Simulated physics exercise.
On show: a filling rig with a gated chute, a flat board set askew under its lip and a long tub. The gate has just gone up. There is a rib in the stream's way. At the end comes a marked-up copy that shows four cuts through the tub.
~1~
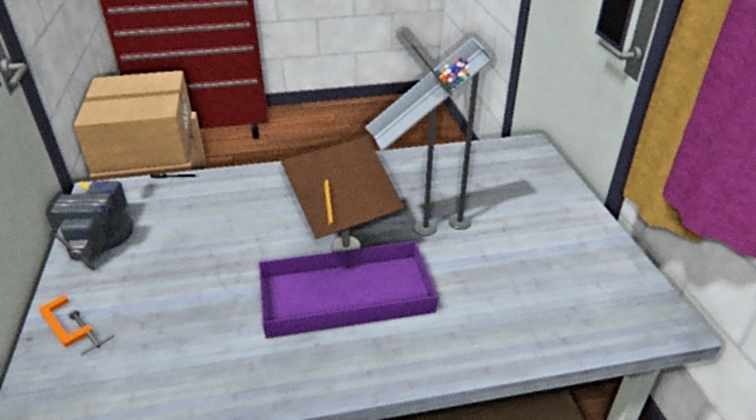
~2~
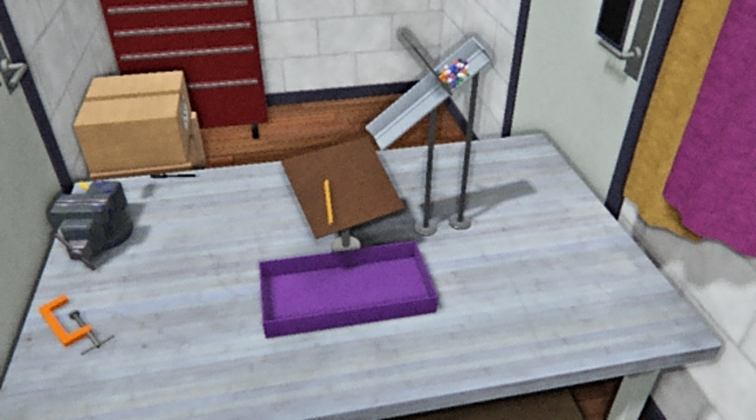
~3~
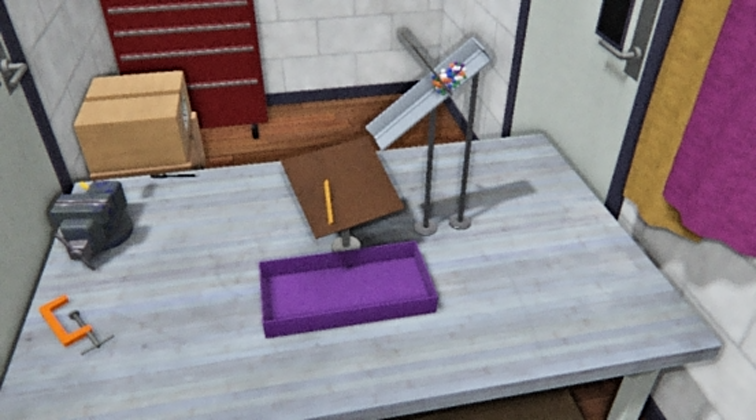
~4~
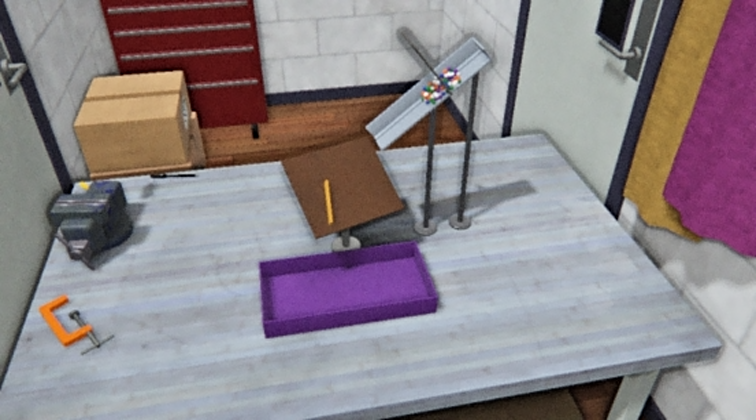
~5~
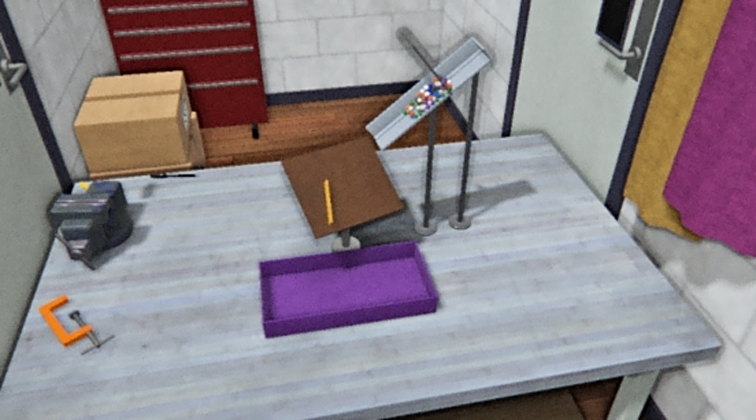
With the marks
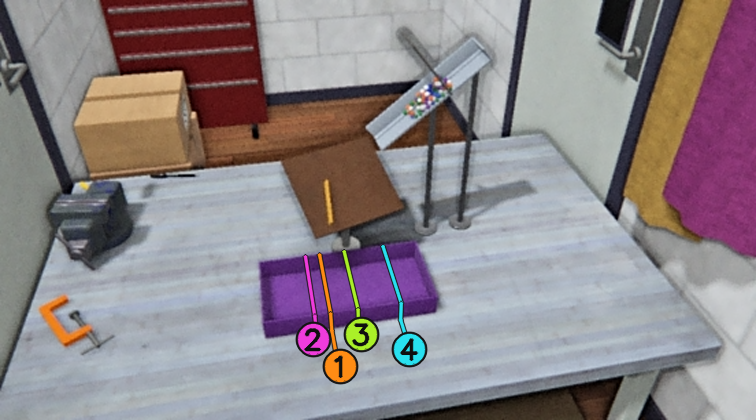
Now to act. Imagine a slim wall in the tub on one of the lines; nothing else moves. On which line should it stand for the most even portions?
I would pick line 3.
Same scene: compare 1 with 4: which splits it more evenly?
The answer is 1.
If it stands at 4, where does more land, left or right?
The left side.
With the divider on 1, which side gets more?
The right side.
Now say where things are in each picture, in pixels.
Load behind the gate at (452, 76), round plastic beads; lip of the chute at (378, 144), sloping fairly steeply, in the first frame.
Middle of the board at (343, 185), tilted fairly steeply; middle of its low edge at (362, 223); of its high edge at (326, 148), in the second frame.
Front corners of the tub at (263, 322) and (437, 297), empty; front of the load at (436, 87), in the third frame.
Middle of the load at (442, 84); its front at (424, 99), about a quarter of the way to the lip; rib from (327, 180) to (332, 222), in the fourth frame.
Middle of the load at (431, 95); its front at (405, 113), about half of the way to the lip, in the fifth frame.
On the marked copy, line 1 crosses the front rim at (330, 312); line 2 crosses the front rim at (314, 315); line 3 crosses the front rim at (357, 308); line 4 crosses the front rim at (401, 302).
With 1, of what is caught, about a quarter on the left of the divider, most on the right.
With 2, of what is caught, a small part on the left of the divider, most on the right.
With 3, of what is caught, about half on the left of the divider, about half on the right.
With 4, of what is caught, nearly all on the left of the divider, a small part on the right.
